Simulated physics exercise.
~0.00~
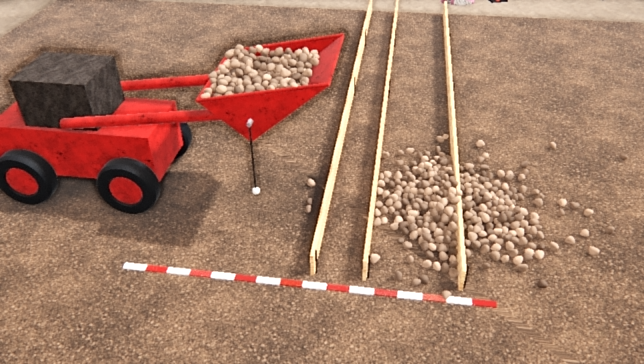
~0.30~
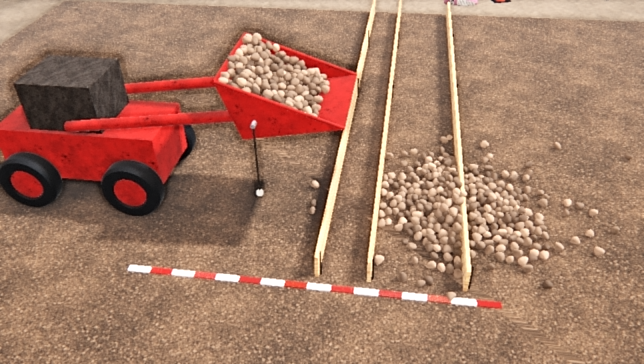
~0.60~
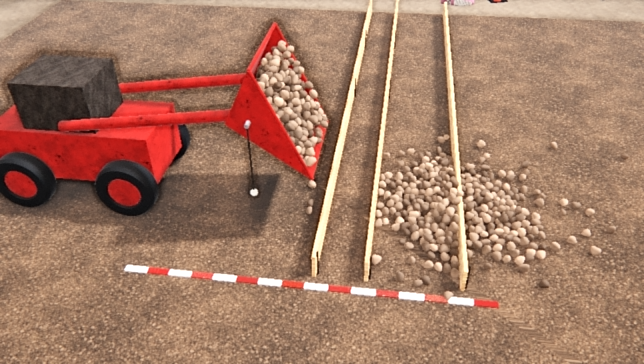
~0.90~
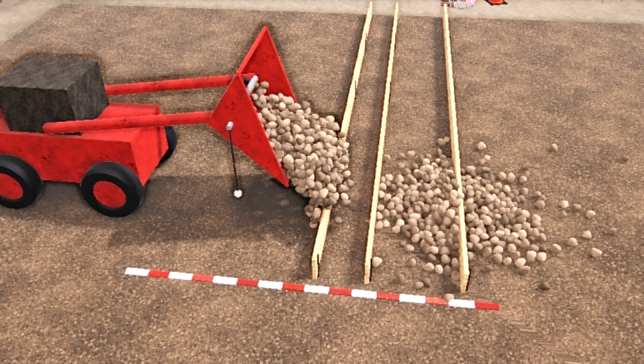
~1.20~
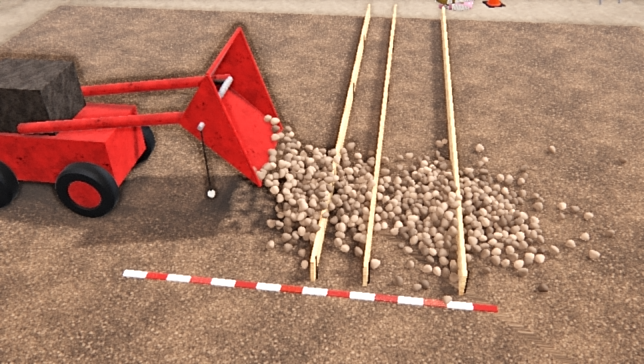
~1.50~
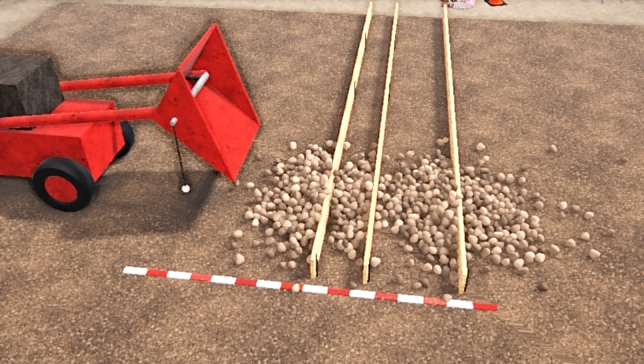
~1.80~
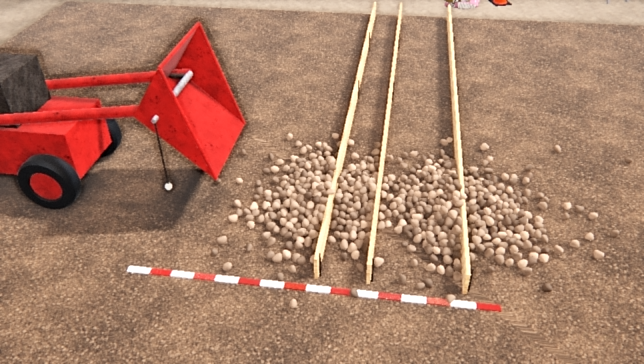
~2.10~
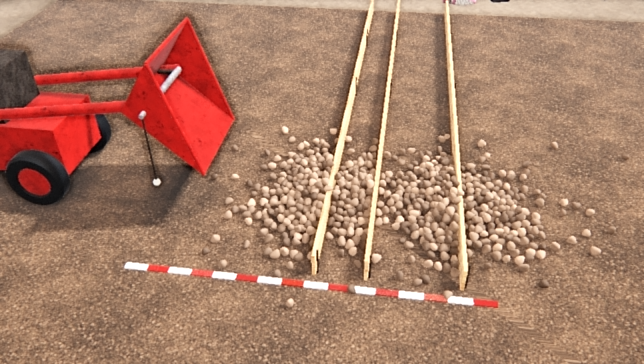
A small red loader tipped its bucket forward and poured rounded stones over the nearest of three boards beside an earlier heap, then backed away to the left with the bucket empty, leaving the stones spread on both sides of that board.
